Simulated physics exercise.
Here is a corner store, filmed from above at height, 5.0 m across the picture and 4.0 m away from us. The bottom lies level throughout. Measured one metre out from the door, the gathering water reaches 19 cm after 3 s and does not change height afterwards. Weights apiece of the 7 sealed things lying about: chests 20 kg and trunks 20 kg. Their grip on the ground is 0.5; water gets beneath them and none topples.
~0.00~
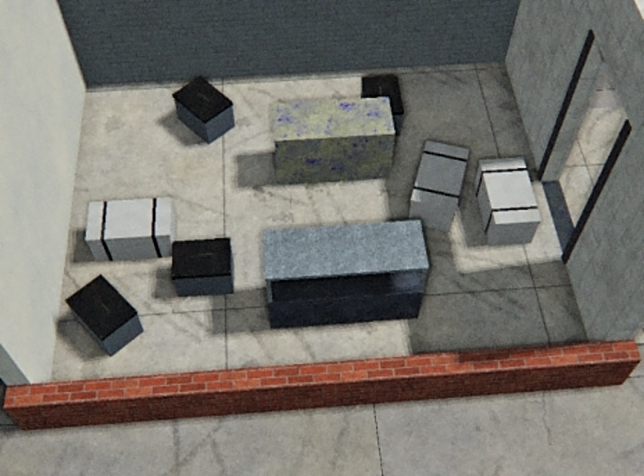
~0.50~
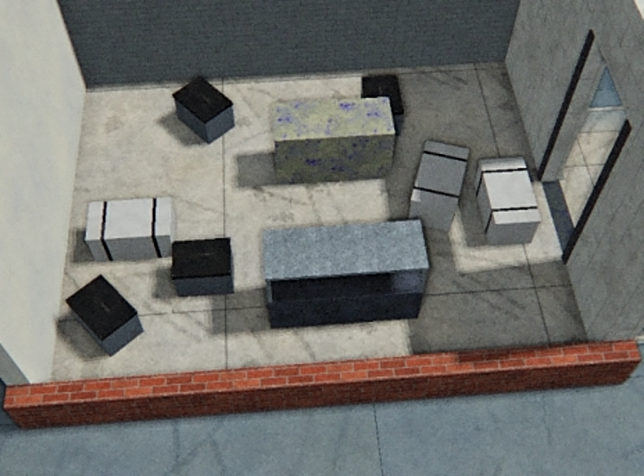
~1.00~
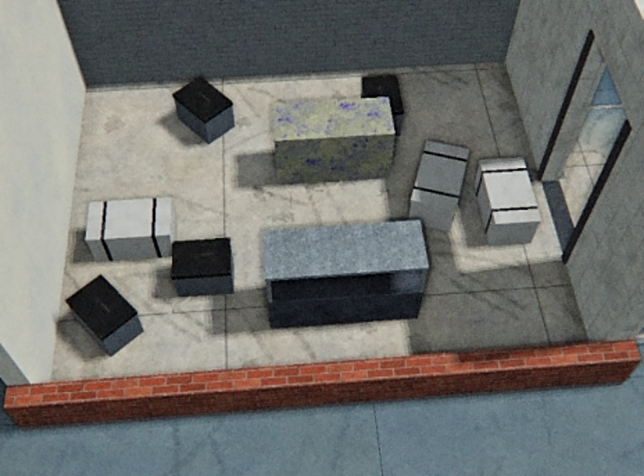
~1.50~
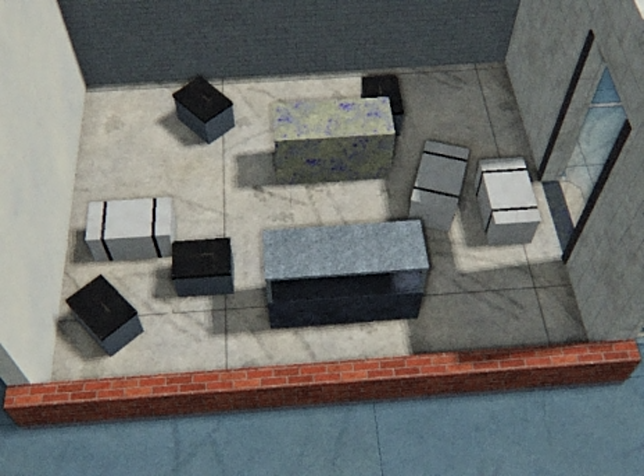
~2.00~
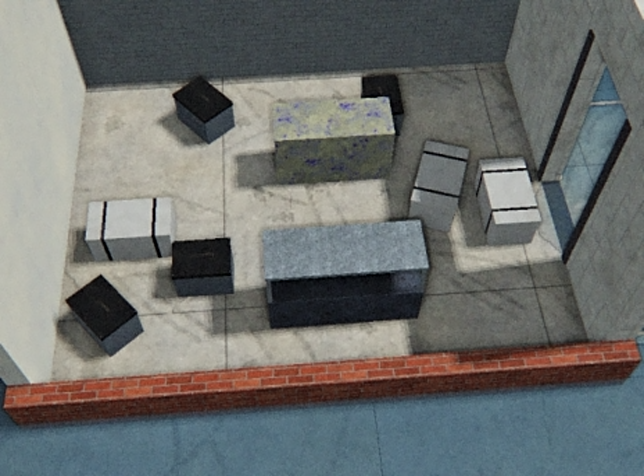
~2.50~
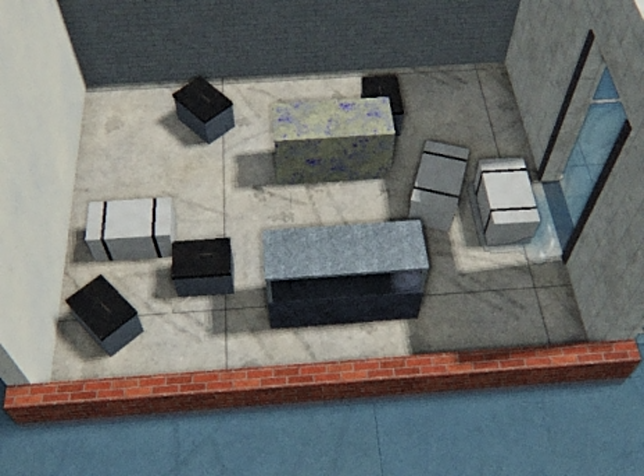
The video shows a walled space holding dark and pale boxes and larger blocks, none of which move, while bluish water spreads over the ground outside the low brick wall, then begins creeping in through the doorway at right.
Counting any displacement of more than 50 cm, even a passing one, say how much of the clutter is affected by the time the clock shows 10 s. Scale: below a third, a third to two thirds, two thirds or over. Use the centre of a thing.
On that scale, below a third.
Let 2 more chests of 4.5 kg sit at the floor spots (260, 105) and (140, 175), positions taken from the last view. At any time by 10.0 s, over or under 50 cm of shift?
So the first ends up within that distance while the second ends up within that distance.
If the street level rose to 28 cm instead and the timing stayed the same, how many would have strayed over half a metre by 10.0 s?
Count under that change: 5.
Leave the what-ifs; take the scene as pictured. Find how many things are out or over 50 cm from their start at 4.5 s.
The count is 0.
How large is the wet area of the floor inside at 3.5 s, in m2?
I'd estimate close to 3.5 m2.
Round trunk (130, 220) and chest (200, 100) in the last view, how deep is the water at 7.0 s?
I'd estimate 1 cm for the first and 1 cm for the second.
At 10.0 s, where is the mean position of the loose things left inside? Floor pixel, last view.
Close to (247, 214).
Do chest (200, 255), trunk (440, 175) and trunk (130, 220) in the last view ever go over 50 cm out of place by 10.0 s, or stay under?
Order as asked - a smaller shift, a bigger shift, a smaller shift.
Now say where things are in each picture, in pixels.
A trunk at (510, 190) rests on the ground; a chest at (202, 98), on the bottom; 0.0 m2 under water; 0 of 7 have shifted, in the first picture.
A trunk at (510, 190), on the bottom; a chest at (202, 98) rests on the ground; water covers 0.0 m2; 0 of 7 have shifted, in the second picture.
A trunk at (510, 190) rests on the ground; a chest at (202, 98) rests on the ground; water covers 0.0 m2; 0 of 7 have shifted, in the third picture.
A trunk at (510, 190), on the bottom; a chest at (202, 98) rests on the ground; water covers 0.0 m2; 0 of 7 have shifted, in the fourth picture.
A trunk at (510, 190), on the bottom; a chest at (202, 98) rests on the ground; water covers 0.1 m2; 0 of 7 have shifted, in the fifth picture.
A trunk at (509, 190) rests on the ground; a chest at (202, 98) rests on the ground; 0.4 m2 under water; 0 of 7 have shifted, in the sixth picture.
After 3.5 s 0 of 7 are over 50 cm from their spots; 0 afloat.
After 4.5 s 0 of 7 are over 50 cm from their spots; 0 afloat.
After 7.0 s 1 of 7 are over 50 cm from their spots; 1 afloat.
After 10.0 s 2 of 7 are over 50 cm from their spots, and 2 have been at some point; 1 afloat.
